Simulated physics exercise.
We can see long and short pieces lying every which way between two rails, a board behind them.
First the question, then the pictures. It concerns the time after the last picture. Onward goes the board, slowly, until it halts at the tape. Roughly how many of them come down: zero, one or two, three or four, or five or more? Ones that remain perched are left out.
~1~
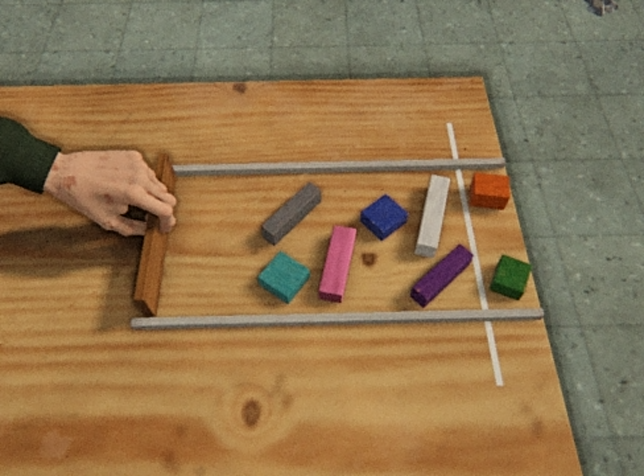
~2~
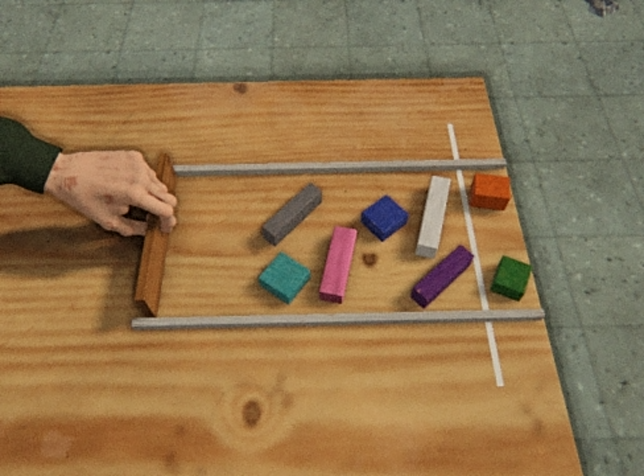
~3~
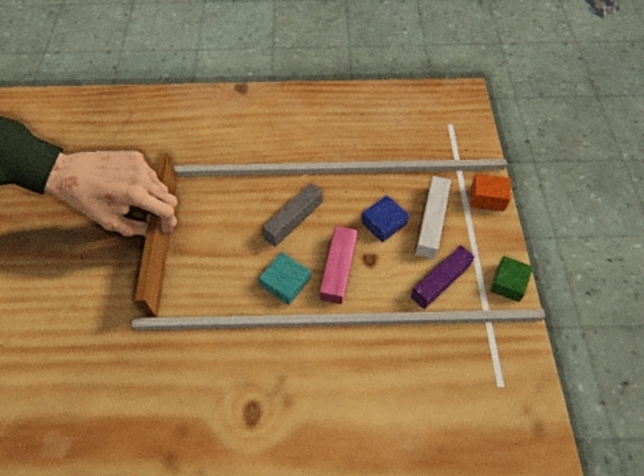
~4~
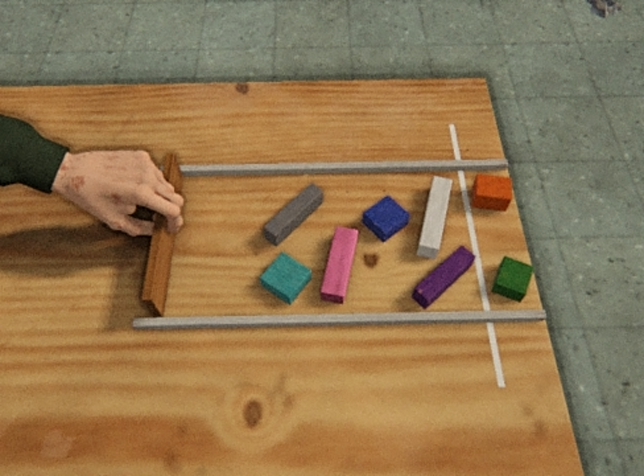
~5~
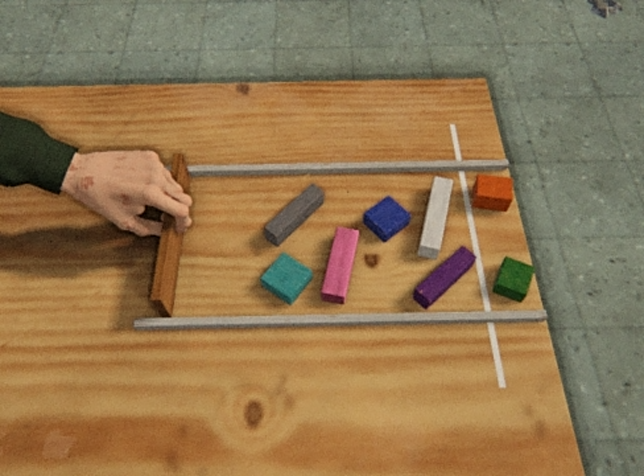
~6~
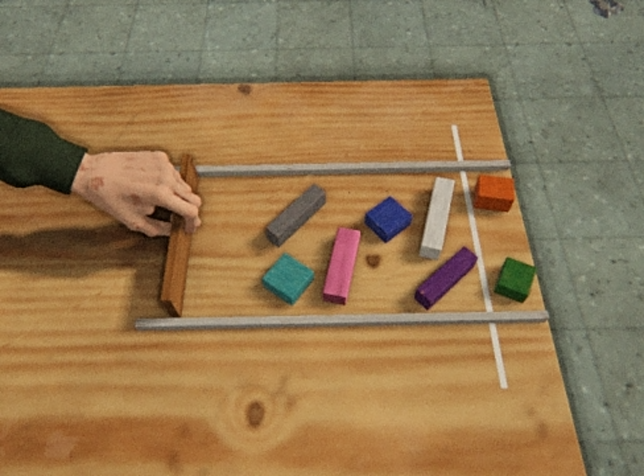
Pieces that go over the edge: Either three or four.
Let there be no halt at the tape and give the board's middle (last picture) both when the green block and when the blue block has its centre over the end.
The middle is at (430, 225) when it's the green block, and at (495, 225) when it's the blue block.
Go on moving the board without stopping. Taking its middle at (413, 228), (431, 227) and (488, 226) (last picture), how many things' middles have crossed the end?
The counts would come out as 0, 1 and 5.
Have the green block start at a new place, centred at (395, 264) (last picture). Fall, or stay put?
From that start it falls away.
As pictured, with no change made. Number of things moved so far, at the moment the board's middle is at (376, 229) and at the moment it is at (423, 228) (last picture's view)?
In order, the tallies are 6 and 8.
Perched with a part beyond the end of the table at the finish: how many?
The total here is 1.
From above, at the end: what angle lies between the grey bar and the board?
Roughly 0°.
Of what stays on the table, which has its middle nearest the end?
Closest at the end: The pink stick.
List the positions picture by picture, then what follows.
In the first frame, green block (511, 278); orange block (489, 191); white bar (433, 215); board (157, 232); tape (471, 236).
In the second frame, orange block (490, 192); turquoise block (285, 278).
In the third frame, white bar (434, 217); purple bar (443, 277).
In the fourth frame, green block (513, 279); grey bar (294, 214).
In the fifth frame, orange block (492, 193); pink stick (340, 265).
In the sixth frame, green block (515, 280); orange block (494, 193); white bar (437, 218); board (182, 232); tape (475, 238).
Early on, none off yet; green block at rest near (515, 280); orange block at rest near (494, 193); white bar at rest near (437, 218).
A while later, none off yet; green block travelled about its own width near (547, 285); orange block travelled a little near (511, 189); white bar travelled about its own width near (495, 214).
Finally, the number that fall off is three or four; lost, purple bar, white bar, orange block and green block.
